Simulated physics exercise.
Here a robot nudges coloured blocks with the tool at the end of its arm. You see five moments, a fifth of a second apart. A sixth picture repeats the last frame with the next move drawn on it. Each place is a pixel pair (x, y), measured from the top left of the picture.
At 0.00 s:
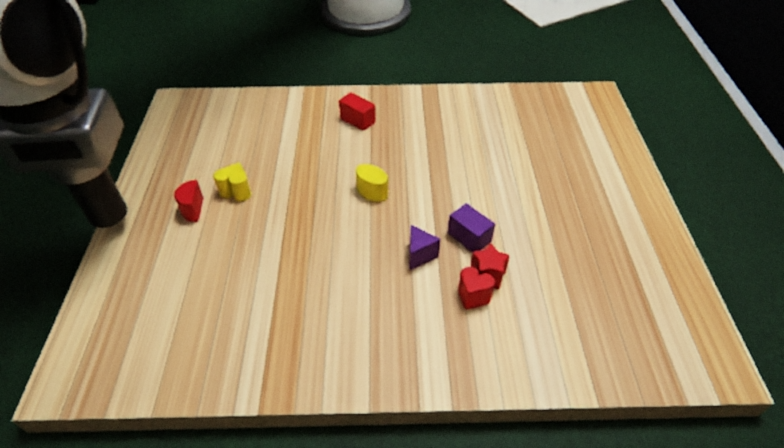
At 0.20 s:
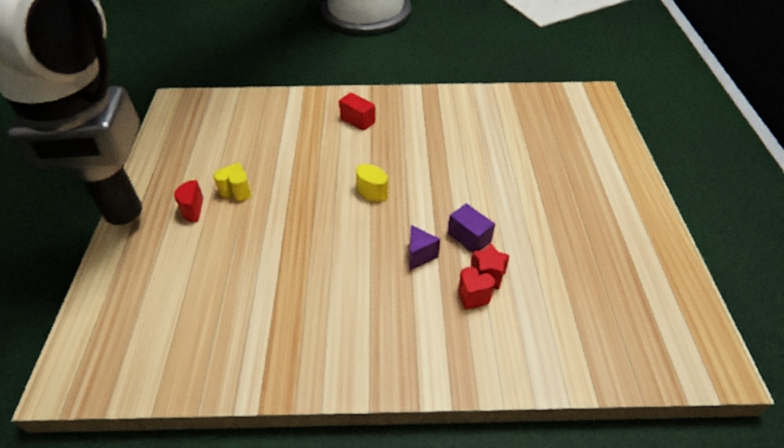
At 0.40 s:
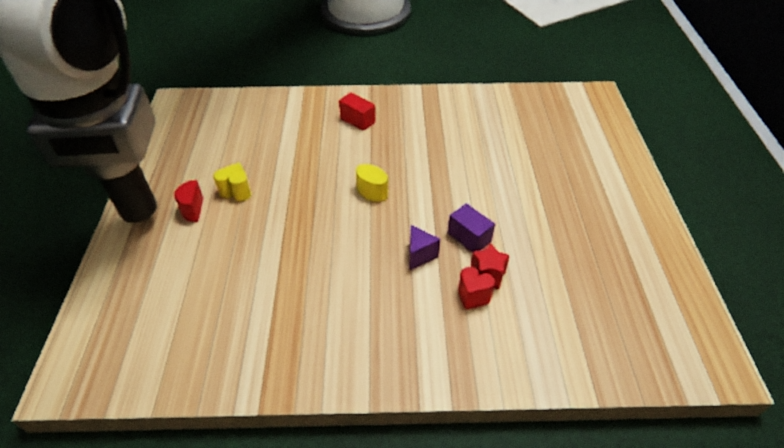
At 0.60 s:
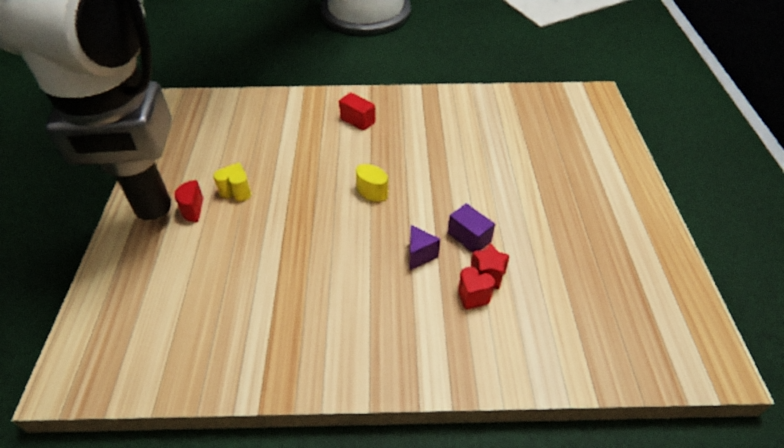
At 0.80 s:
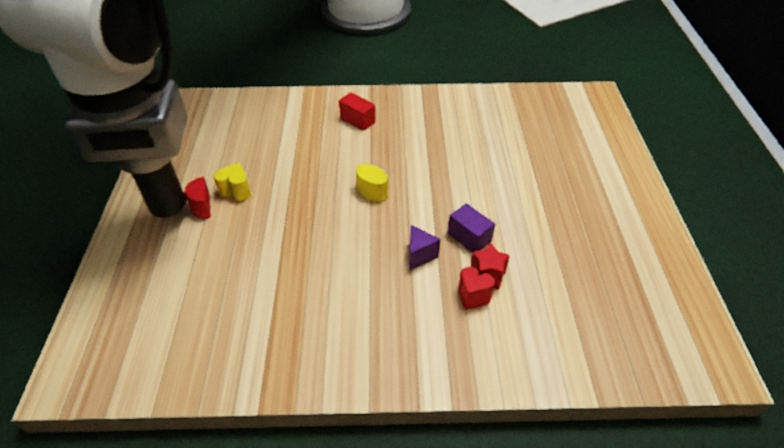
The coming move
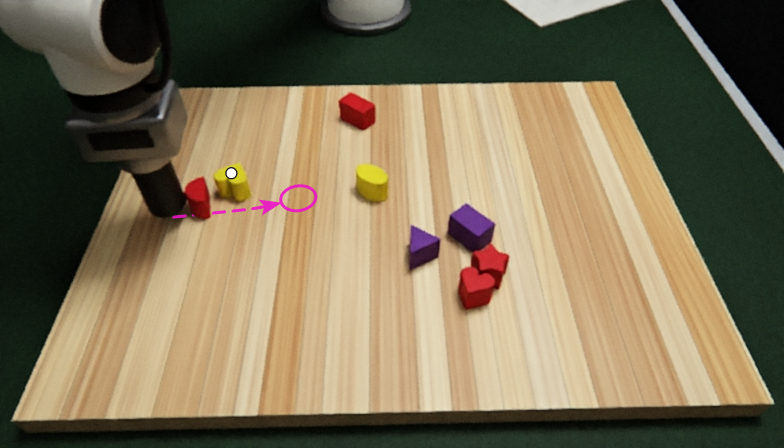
A robot arm with a dark cylindrical tool reaches in at the left of a striped wooden board on a dark green surface, seen from above at an angle by a still camera. A red block and a yellow heart sit near the tool, a yellow oval and red block farther right, and two purple and two red blocks right of centre. The tool slides rightward and nudges the nearest red block slightly toward the heart.
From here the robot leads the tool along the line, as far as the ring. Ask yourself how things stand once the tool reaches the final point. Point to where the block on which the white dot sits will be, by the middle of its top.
Its top middle: (257, 155).
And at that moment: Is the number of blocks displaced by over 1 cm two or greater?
Yes, it checks out.
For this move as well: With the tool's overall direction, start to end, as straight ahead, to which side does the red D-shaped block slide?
It's pushed left.
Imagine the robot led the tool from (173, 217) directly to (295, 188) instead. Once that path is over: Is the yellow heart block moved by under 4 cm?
I believe not.
The line goes from (173, 217) over (216, 213) and (258, 208) to (298, 198); the dot is on the yellow heart block.
What follows on the original path. One third of the way, tool at (212, 201); red D-shaped block at (233, 177), turned 65° anticlockwise; yellow heart block at (246, 164).
Two thirds of the way, tool at (256, 196); red D-shaped block at (263, 169), turned 105° anticlockwise; yellow heart block at (257, 156), turned 45° anticlockwise.
At the end, tool at (296, 187); red D-shaped block at (266, 167), turned 110° anticlockwise; yellow heart block at (257, 155), turned 50° anticlockwise; yellow oval block unmoved.
